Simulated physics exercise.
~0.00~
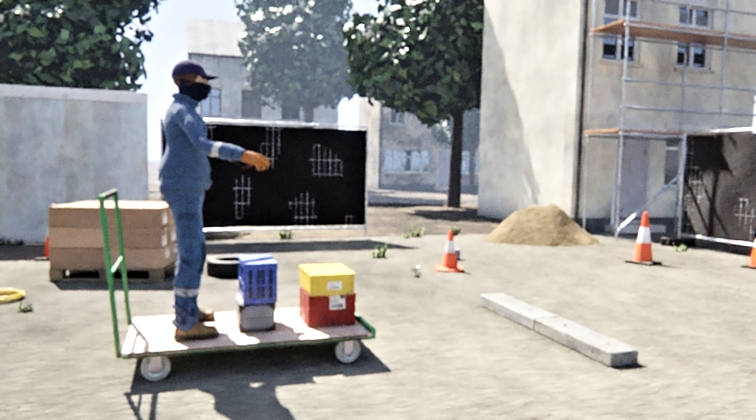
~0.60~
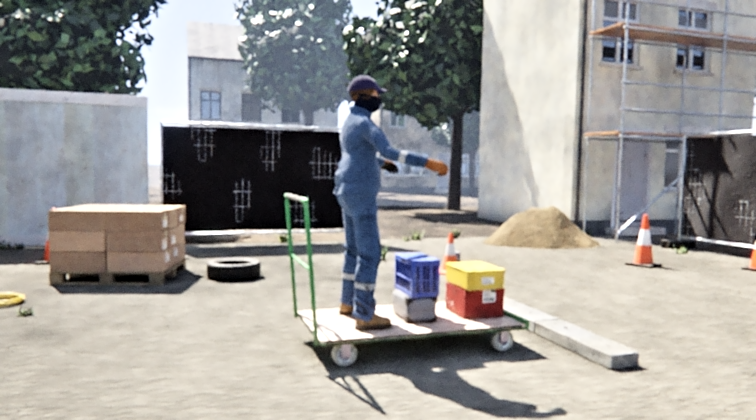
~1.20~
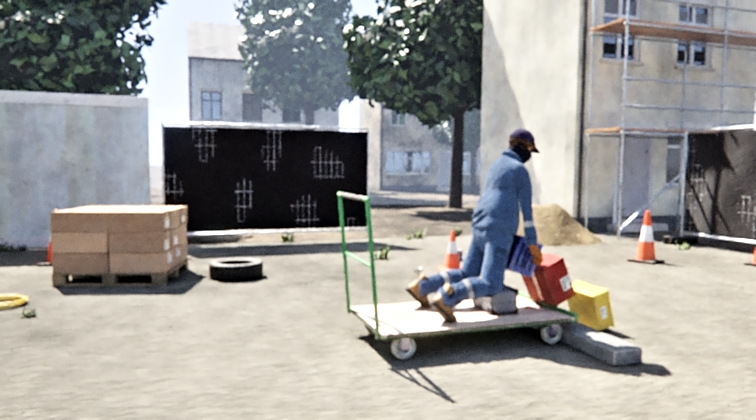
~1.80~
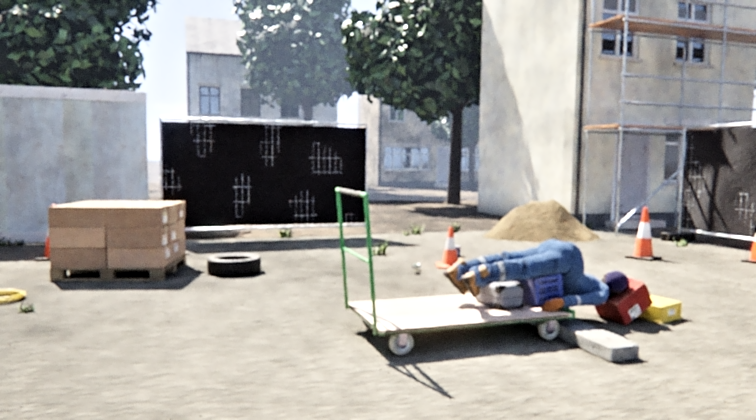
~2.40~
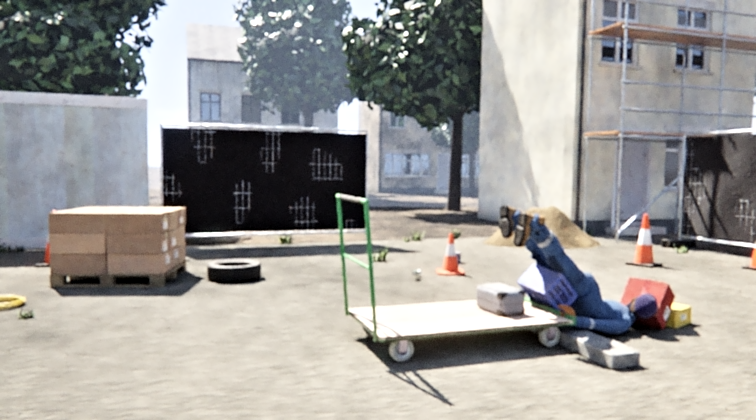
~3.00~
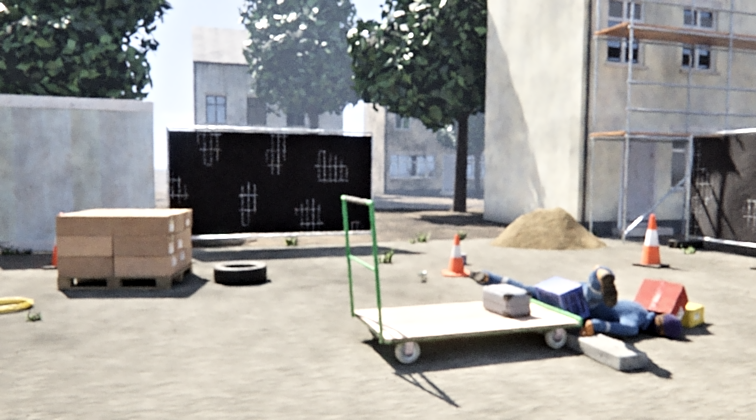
A worker in blue overalls rode standing on a flat cart that rolled right into a concrete beam and stopped, pitching him headfirst over the front with the red, yellow and blue boxes, while only the grey case stayed on the deck.
